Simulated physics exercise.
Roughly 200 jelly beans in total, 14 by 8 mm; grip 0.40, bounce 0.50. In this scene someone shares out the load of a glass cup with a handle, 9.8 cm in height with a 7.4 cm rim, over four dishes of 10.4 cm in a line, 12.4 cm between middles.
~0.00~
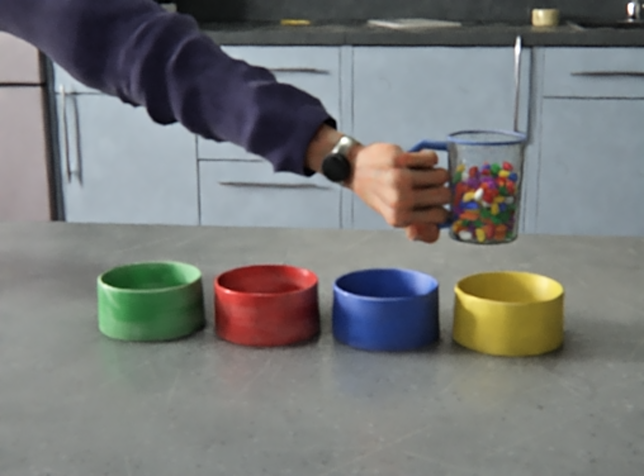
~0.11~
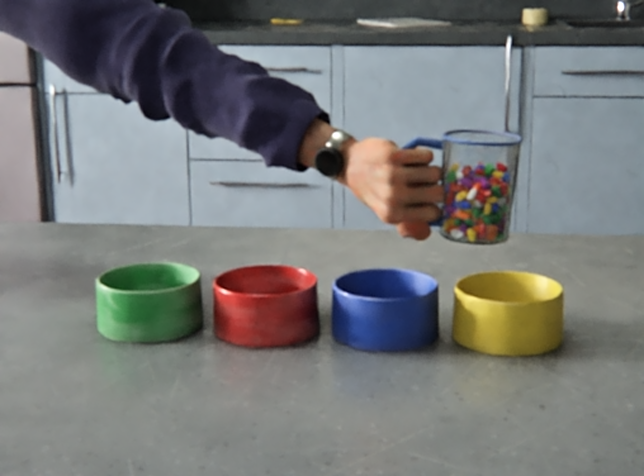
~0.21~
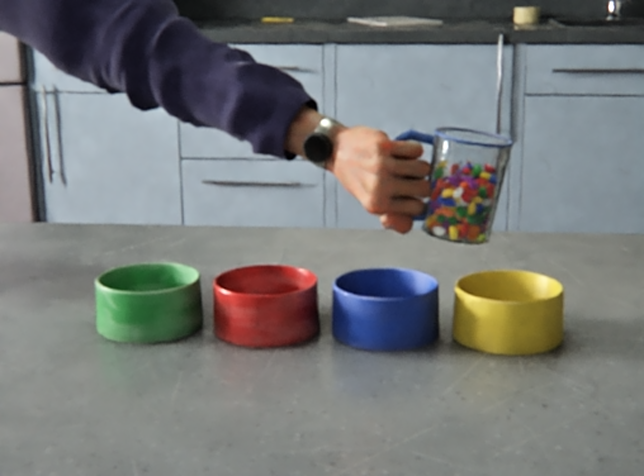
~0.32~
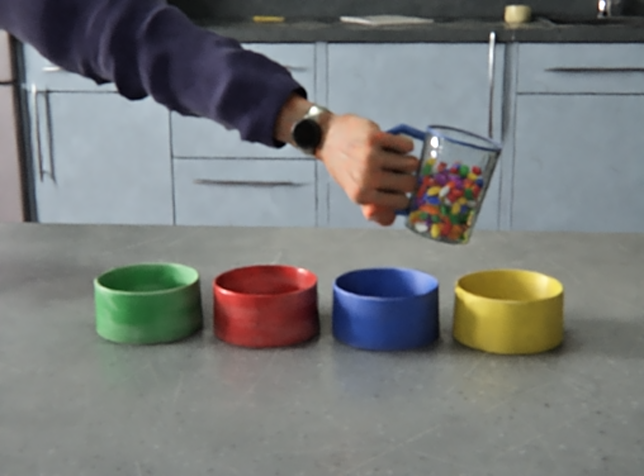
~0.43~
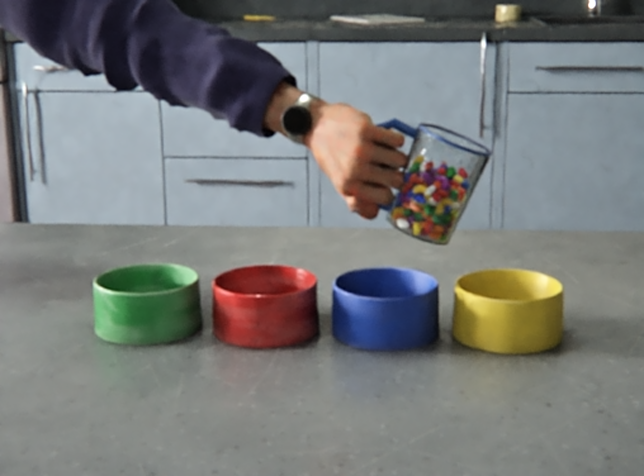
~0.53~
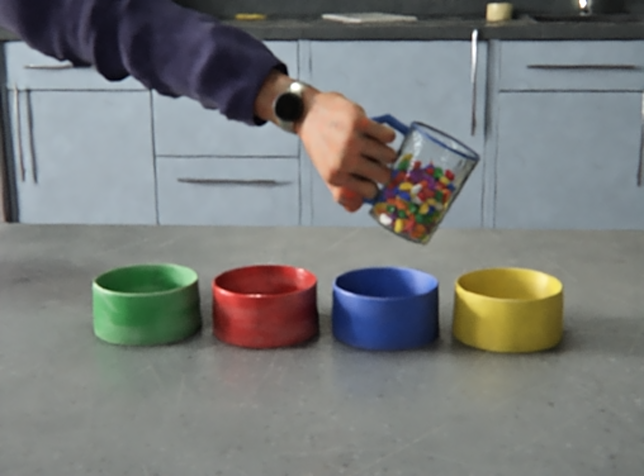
In this clip, a hand holds a clear cup of colourful jelly beans above a row of green, red, blue and yellow dishes on a grey counter, moving it left while steadily tilting its rim to the right.
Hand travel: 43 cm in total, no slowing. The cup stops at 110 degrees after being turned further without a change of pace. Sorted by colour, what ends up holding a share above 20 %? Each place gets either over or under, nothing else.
Here is the list: Red over, blue under, green under, yellow under, counter under.
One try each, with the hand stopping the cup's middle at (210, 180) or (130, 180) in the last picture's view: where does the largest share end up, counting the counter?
On the first run most goes to red, and on the second to red.
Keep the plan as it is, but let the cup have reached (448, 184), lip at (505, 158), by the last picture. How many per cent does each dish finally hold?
Final shares - red 0 %, blue 90 %, green 0 %, yellow 0 %.
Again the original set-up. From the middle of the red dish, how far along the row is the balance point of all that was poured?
About 1 cm to its left.
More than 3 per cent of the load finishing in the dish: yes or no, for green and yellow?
Green yes; yellow no.
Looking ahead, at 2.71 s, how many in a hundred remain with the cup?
That would be some 5 per cent.
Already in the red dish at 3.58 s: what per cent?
85 % so far.
After 1.84 s, tilt 103 degrees; cup holds 100 %.
After 2.71 s, tilt 110 degrees; cup holds 5 %, red 85 %.
After 3.58 s, tilt 110 degrees; cup holds 0 %, red 85 %, green 10 %.
By 3.9 s all is still; red 85 %, blue 0 %, green 10 %, yellow 0 %, counter 10 %.
